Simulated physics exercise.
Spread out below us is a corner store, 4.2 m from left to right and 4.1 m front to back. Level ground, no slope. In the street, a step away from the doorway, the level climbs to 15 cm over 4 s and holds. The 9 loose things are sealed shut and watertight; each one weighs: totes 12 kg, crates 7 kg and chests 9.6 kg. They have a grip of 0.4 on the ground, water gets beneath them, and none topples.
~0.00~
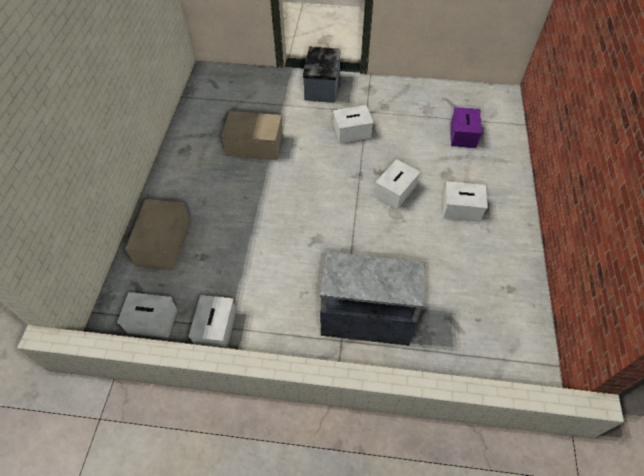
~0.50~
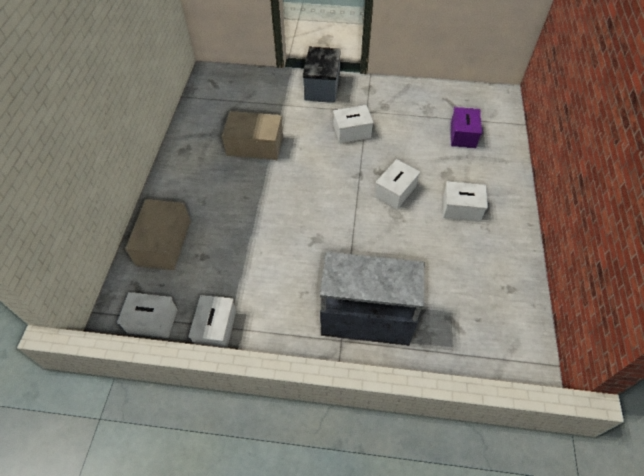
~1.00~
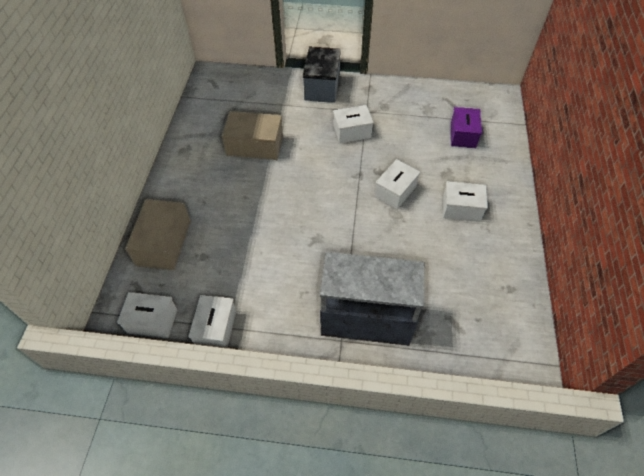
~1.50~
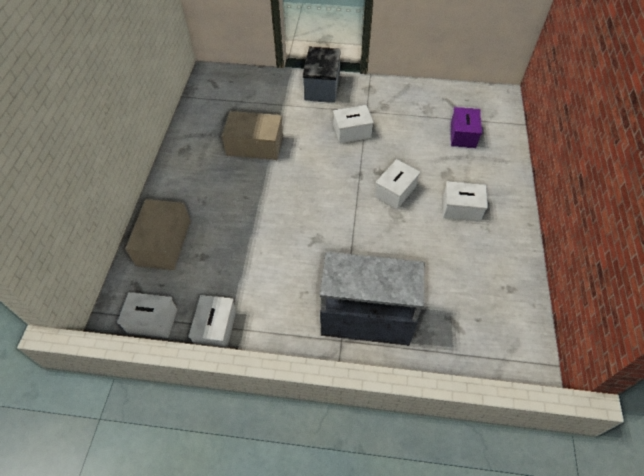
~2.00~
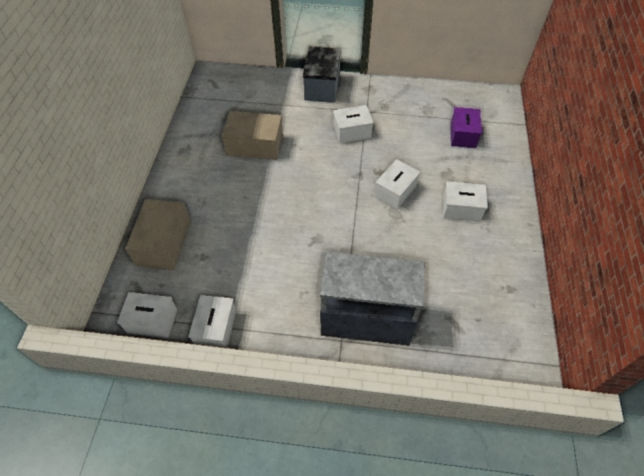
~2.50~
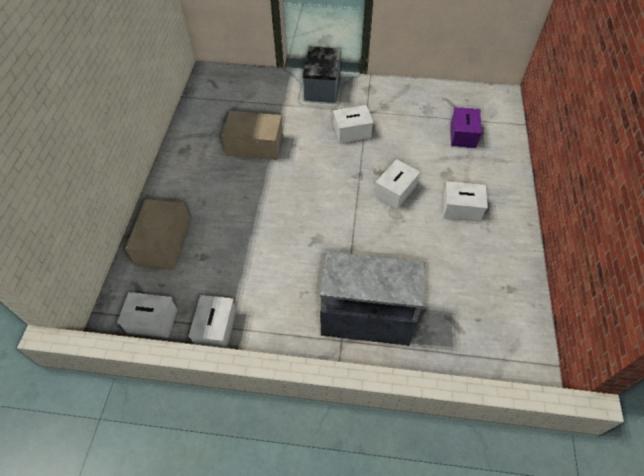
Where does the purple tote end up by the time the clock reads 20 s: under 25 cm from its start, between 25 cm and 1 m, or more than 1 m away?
It ends up under 25 cm from its start.
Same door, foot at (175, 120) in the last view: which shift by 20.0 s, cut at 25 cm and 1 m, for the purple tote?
With that change, the purple tote keeps still.
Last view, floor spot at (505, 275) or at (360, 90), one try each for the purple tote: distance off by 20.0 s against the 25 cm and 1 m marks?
First try: It scarcely moves; second try: It scarcely moves.
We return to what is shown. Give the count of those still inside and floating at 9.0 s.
2.
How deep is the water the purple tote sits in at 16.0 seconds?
Close to 6 centimetres.
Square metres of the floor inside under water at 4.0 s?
Somewhere about 2.5 m2, give or take.
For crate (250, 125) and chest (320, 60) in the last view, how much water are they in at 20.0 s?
Depths: Near 8 cm, then near 9 cm.
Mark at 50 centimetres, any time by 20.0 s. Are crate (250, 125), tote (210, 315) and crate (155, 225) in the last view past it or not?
Well, in sequence it's farther, farther, farther.
After 4.0 s the purple tote is near (468, 120), 0.0 m from its start, aground; 0 afloat.
After 9.0 s the purple tote is near (468, 120), 0.0 m from its start, aground; 2 afloat.
After 16.0 s the purple tote is near (468, 120), 0.0 m from its start, aground; 3 afloat.
After 20.0 s the purple tote is near (468, 120), 0.0 m from its start, aground; 5 afloat.
